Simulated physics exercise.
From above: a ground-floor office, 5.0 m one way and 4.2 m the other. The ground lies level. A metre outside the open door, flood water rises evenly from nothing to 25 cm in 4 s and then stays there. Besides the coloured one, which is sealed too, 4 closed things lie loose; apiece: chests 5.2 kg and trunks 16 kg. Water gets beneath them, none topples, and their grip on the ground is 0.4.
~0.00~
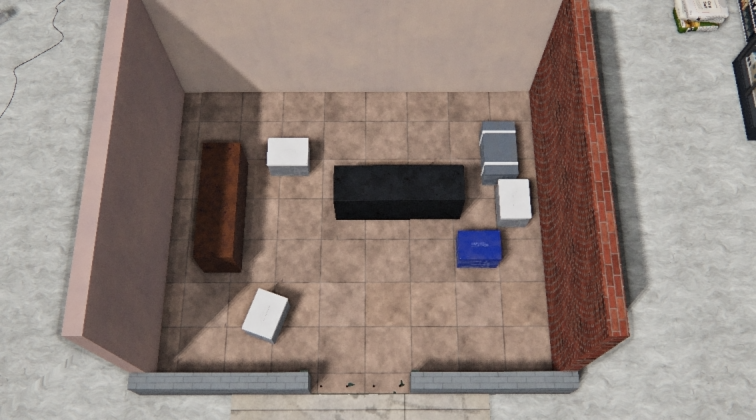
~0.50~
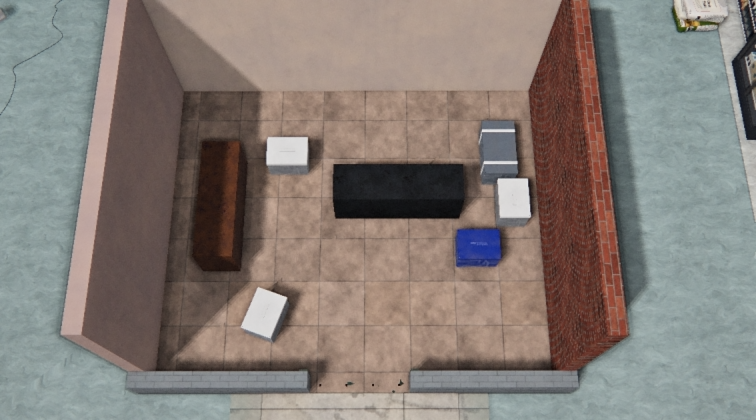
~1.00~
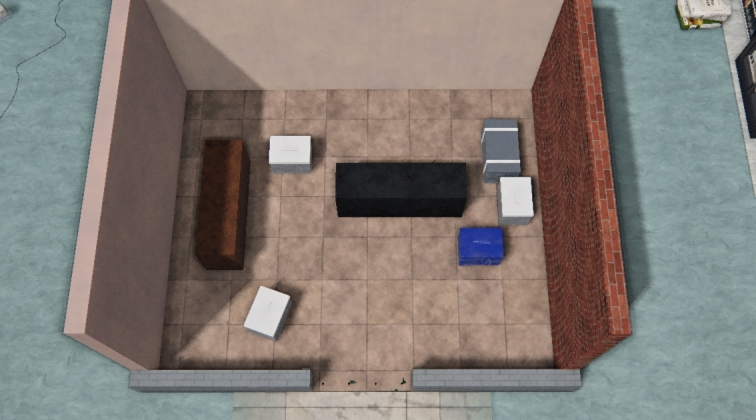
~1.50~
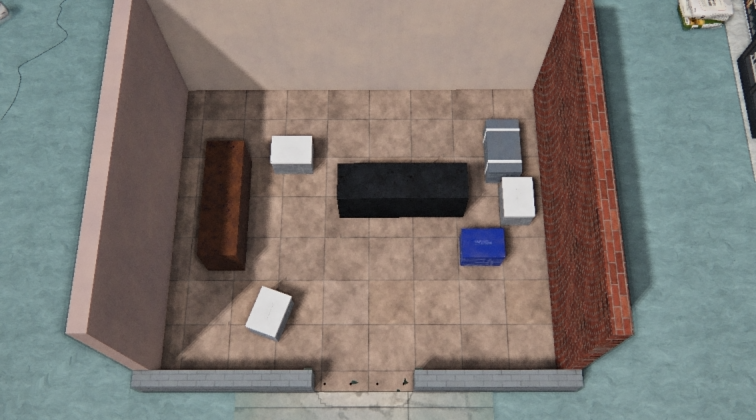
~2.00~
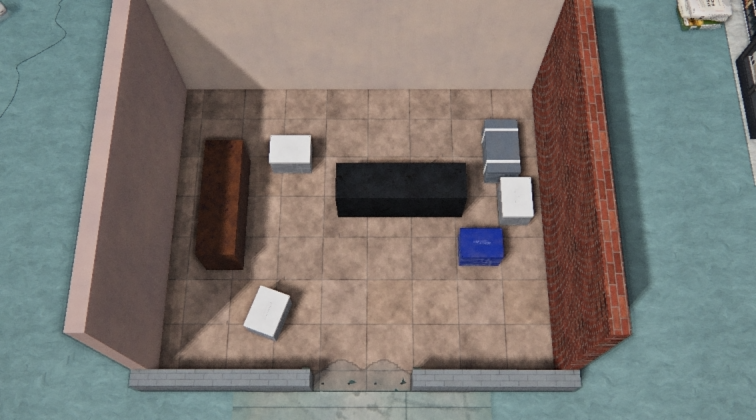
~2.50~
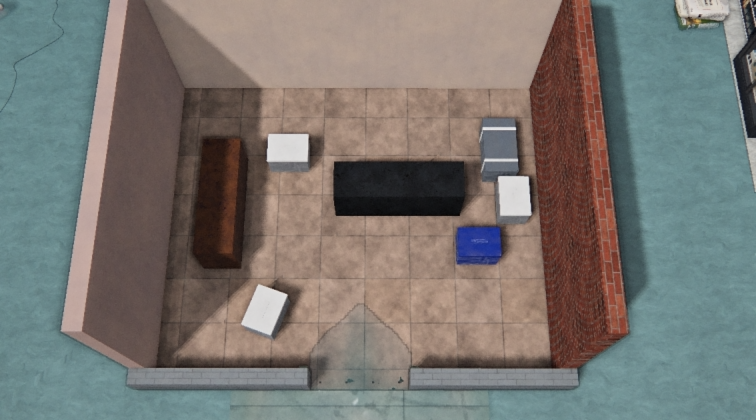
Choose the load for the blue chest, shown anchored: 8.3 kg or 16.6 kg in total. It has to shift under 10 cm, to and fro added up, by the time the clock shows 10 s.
Verdict: Neither weight holds it.
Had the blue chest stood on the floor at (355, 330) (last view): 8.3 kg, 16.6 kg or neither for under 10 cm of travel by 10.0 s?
Neither is enough.
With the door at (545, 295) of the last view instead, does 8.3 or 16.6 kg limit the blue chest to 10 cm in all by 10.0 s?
Then neither load is enough.
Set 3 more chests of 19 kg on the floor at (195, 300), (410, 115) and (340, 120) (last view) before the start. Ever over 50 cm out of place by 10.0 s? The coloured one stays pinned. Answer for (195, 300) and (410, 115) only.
In turn: Short of it, under.
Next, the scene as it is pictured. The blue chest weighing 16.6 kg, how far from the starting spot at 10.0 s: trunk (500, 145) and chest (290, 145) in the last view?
In turn: 80 cm, 250 cm.
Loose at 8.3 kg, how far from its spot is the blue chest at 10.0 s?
Roughly 140 cm.
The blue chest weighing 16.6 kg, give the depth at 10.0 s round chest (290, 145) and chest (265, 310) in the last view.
Roughly 8 and 3 cm.
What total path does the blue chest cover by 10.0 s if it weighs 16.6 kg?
About 250 cm.
After 3.5 s the blue chest would be 0 cm from its start with 8.3 kg and 0 cm from its start with 16.6 kg; 0 cm of water round it then.
After 4.5 s the blue chest would be 1 cm from its start with 8.3 kg and 0 cm from its start with 16.6 kg; 3 cm of water round it then.
After 7.0 s the blue chest would be 54 cm from its start with 8.3 kg and 67 cm from its start with 16.6 kg; 11 cm of water round it then.
After 10.0 s the blue chest would be 144 cm from its start with 8.3 kg and 135 cm from its start with 16.6 kg; 9 cm of water round it then.
